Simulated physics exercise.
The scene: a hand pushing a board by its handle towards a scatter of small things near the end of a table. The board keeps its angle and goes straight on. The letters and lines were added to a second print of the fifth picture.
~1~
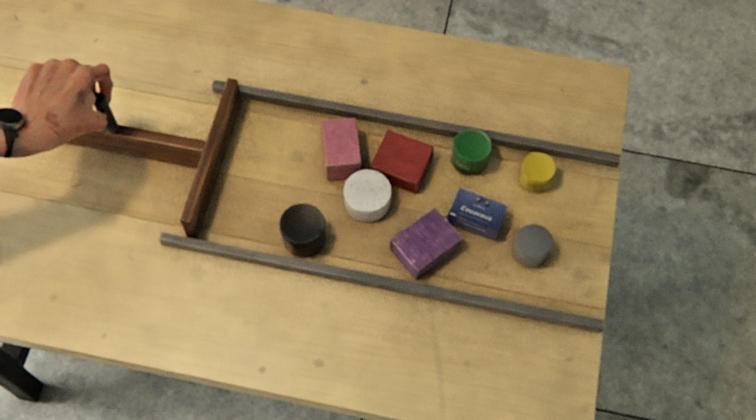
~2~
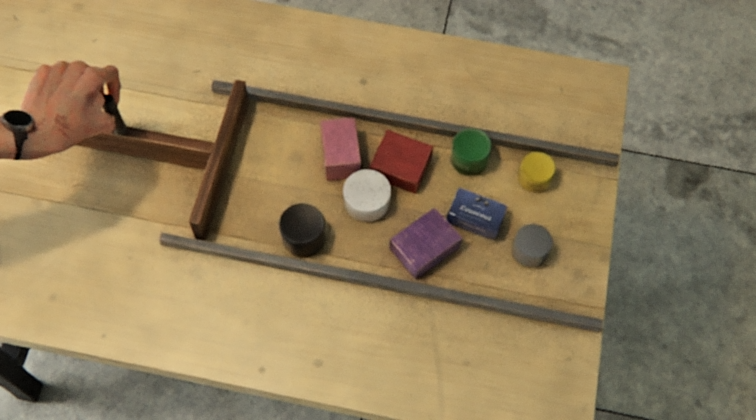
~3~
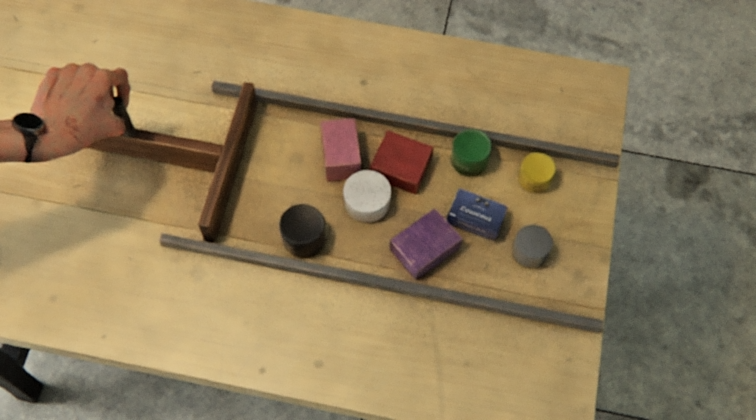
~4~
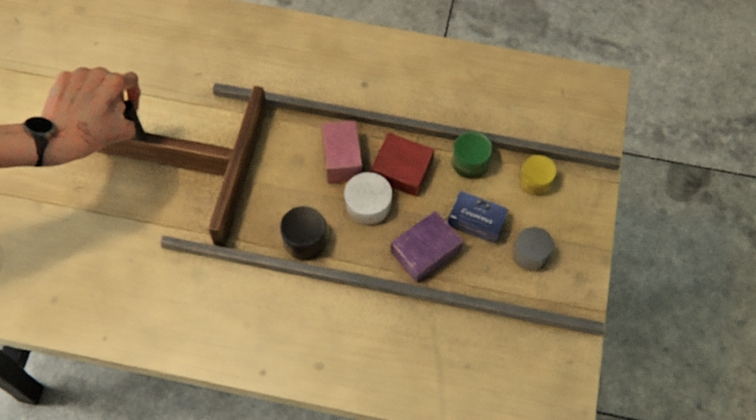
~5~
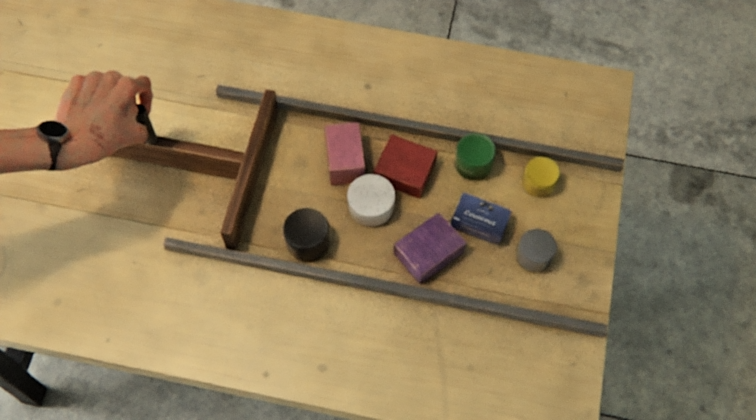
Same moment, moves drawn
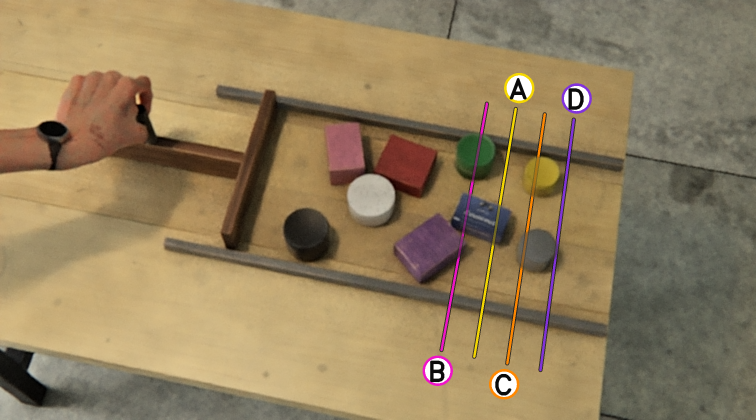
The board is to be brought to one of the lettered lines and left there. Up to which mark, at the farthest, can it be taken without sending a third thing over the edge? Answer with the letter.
No farther than A.
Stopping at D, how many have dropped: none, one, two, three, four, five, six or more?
Six or more.
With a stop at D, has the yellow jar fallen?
Yes.
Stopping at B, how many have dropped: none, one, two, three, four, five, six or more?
By then, none.
On the marked copy, A at (496, 225); B at (466, 219); C at (527, 230); D at (558, 236).
Following A. Soon after the start, board (337, 175); black jar (351, 244); red block (411, 167).
Later, board (427, 192); yellow jar (577, 189); grey pot (554, 268).
In the end, board (496, 205); yellow jar (614, 214); green jar (613, 181); none fallen.
As for the rest, B is within the limit but short; C drops three; D drops six.
